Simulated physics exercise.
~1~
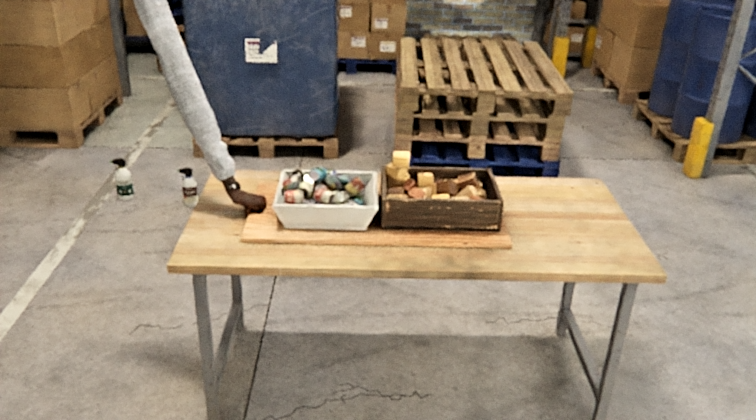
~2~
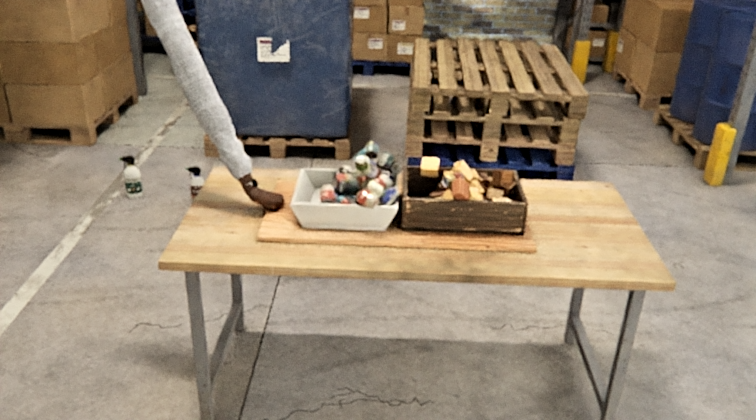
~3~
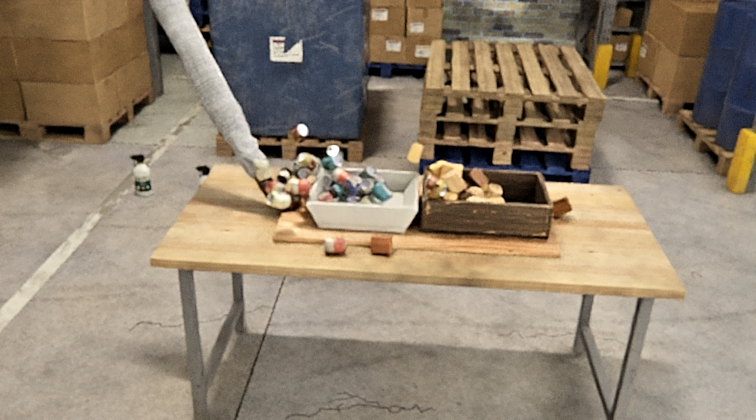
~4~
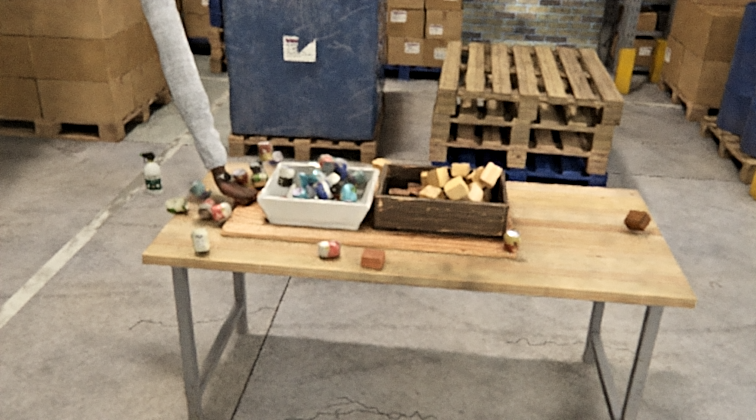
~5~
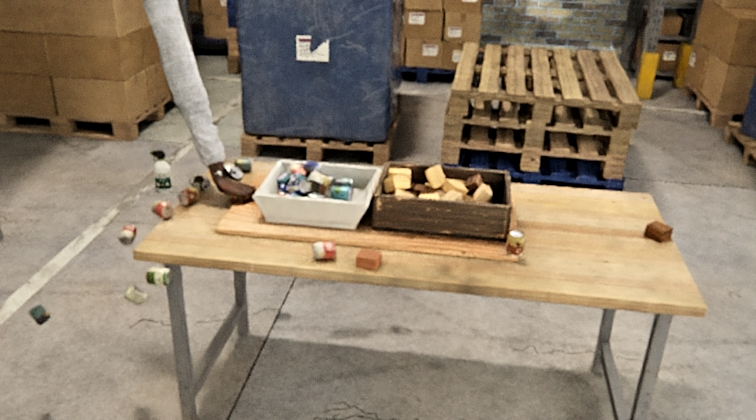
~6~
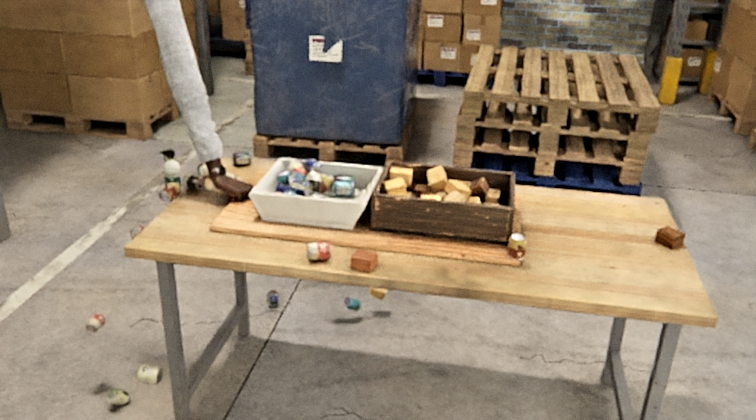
In a warehouse, an arm shakes two tubs on a board, spilling many cans and few blocks.
